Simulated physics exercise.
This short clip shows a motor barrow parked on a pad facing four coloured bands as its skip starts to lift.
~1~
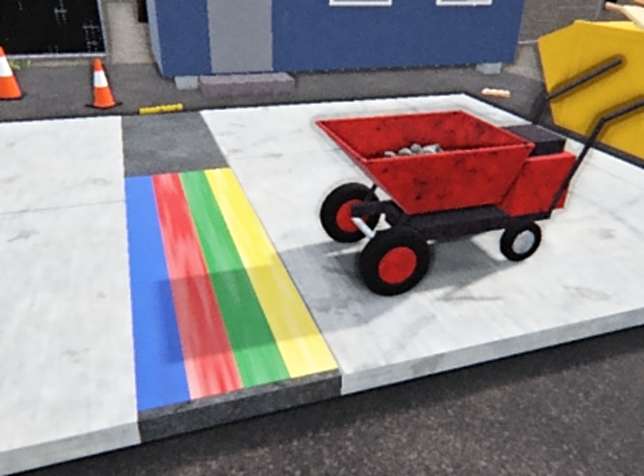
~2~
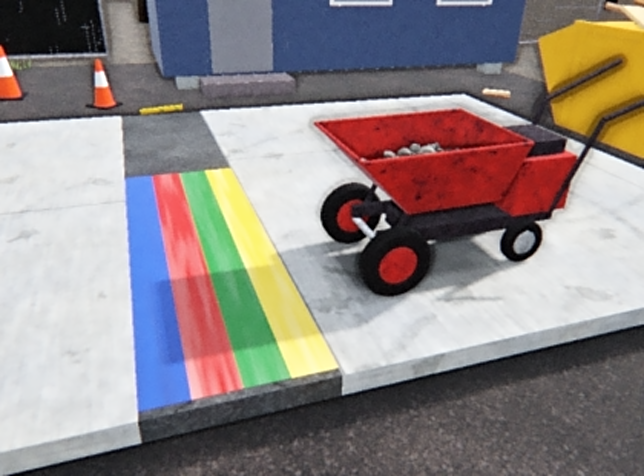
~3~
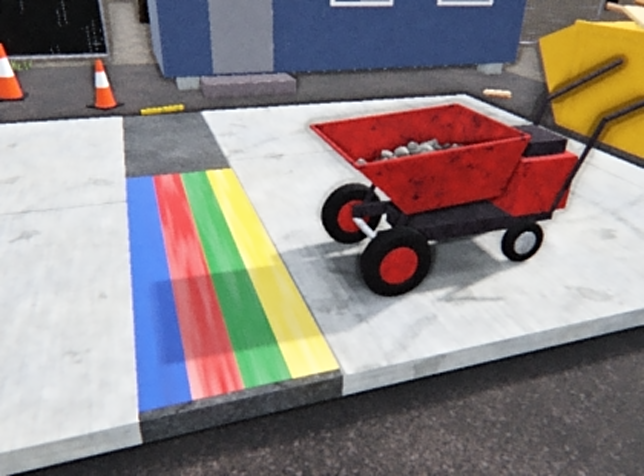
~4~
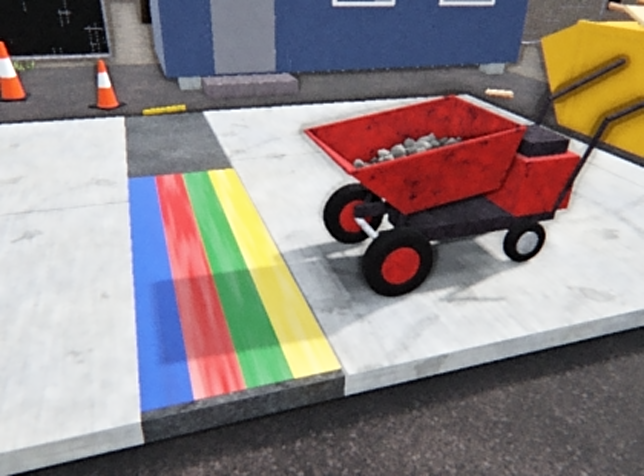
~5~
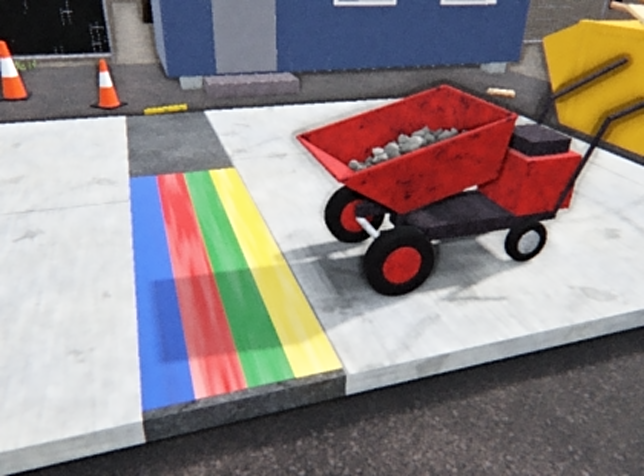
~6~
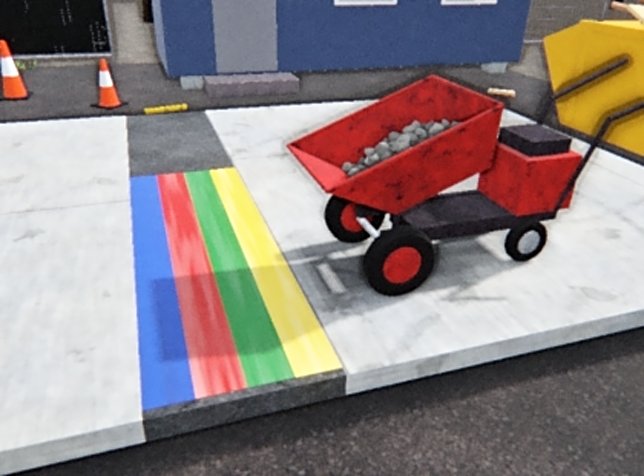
Red motor barrow loaded with broken stones standing still beside four coloured bands, its skip steadily tilting forward toward the left.
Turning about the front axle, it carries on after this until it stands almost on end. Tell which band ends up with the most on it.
The most ends up on green.
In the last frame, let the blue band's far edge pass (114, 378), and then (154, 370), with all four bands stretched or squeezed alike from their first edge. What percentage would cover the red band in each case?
I get 10 % for the first one and 20 % for the second.
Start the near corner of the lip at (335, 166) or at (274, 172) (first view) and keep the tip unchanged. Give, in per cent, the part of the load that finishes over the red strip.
Roughly 40 per cent at the first spot and 10 per cent at the second.
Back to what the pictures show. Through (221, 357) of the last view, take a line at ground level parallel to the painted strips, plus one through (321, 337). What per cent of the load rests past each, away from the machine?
20 % and 80 %.
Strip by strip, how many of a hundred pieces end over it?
Yellow strip = 10 %; green strip = 40 %; red strip = 15 %; blue strip = 5 %.
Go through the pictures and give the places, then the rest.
Lip of the skip at (364, 163), level; top of the load at (436, 168), broken stones; yellow strip at (298, 337); green strip at (254, 345); red strip at (208, 354); blue strip at (159, 364), in the first picture.
Lip of the skip at (362, 164), tipped barely; top of the load at (436, 168), in the second picture.
Lip of the skip at (357, 168), tipped barely; top of the load at (442, 159), in the third picture.
Lip of the skip at (350, 173), tipped a little; top of the load at (439, 155), in the fourth picture.
Lip of the skip at (340, 181), tipped a little; top of the load at (447, 144), in the fifth picture.
Lip of the skip at (328, 192), tipped clearly; top of the load at (441, 141); yellow strip at (302, 336); green strip at (259, 345); red strip at (213, 354); blue strip at (164, 363), in the sixth picture.
Soon, skip tipped steeply; all in the skip.
A while on, skip tipped right over; about half in the skip; a small part over the yellow strip; about a third over the green strip; a small part over the red strip.
Towards the end, skip tipped right over; about a quarter in the skip; a small part over the yellow strip; about a third over the green strip; about a quarter over the red strip; a small part over the blue strip; a stray few off the paint.
Finally, skip tipped right over; about a quarter in the skip; a small part over the yellow strip; about a third over the green strip; about a quarter over the red strip; a small part over the blue strip; a stray few off the paint.
